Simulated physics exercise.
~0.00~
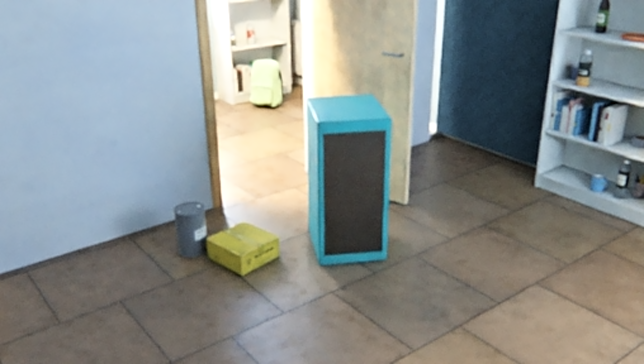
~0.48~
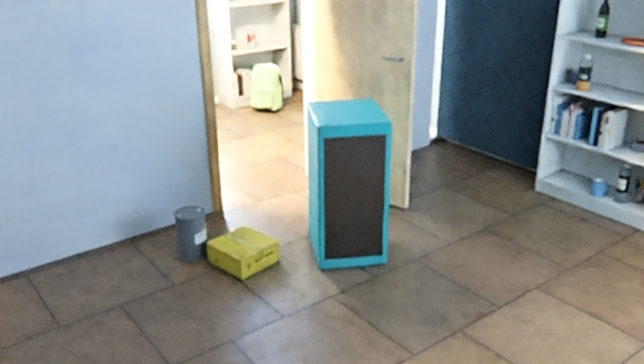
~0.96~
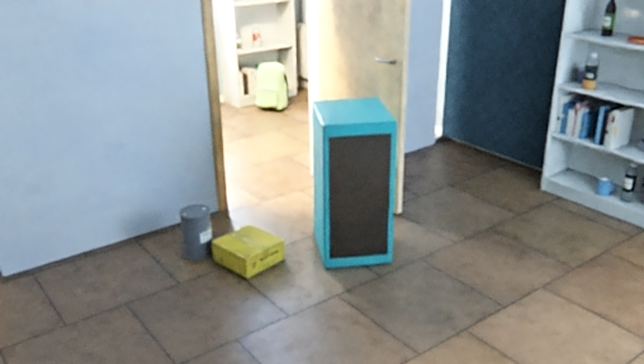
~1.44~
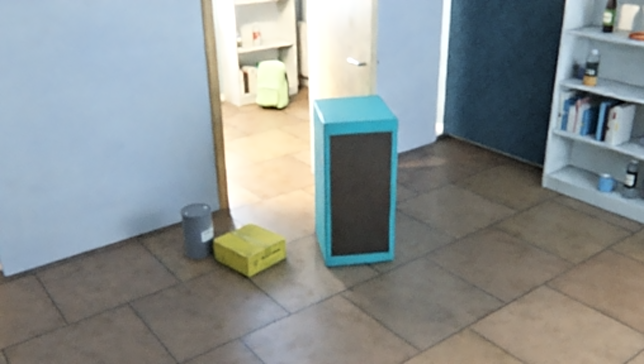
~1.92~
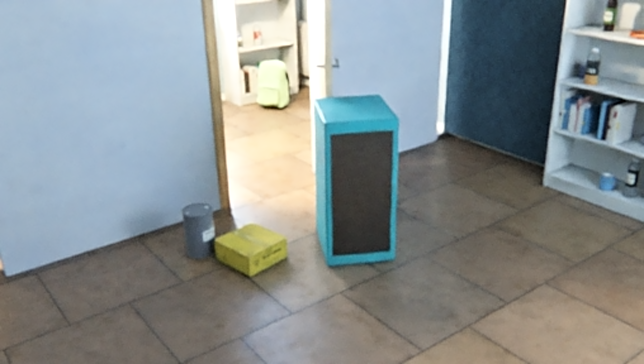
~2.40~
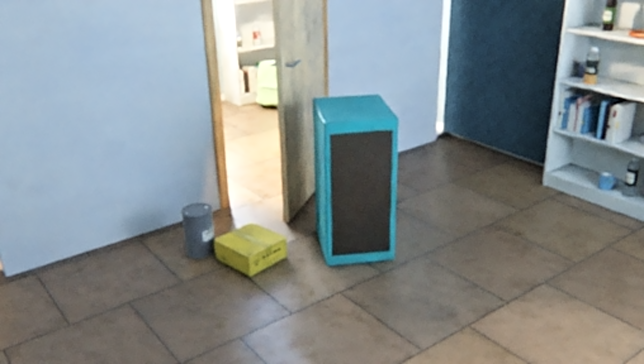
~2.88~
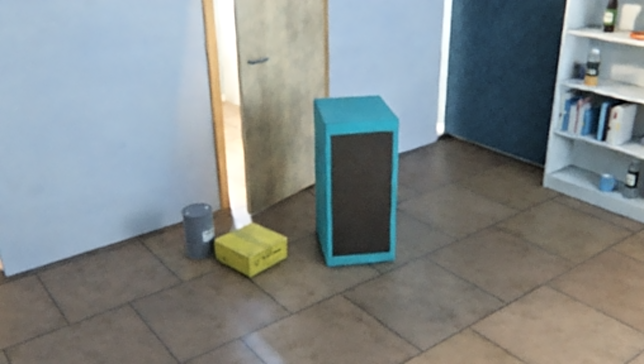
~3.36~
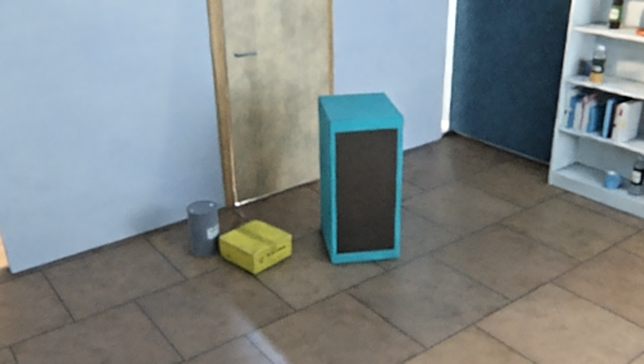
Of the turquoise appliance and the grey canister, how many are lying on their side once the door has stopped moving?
None of them are; the turquoise appliance and the grey canister are both still upright at the end.
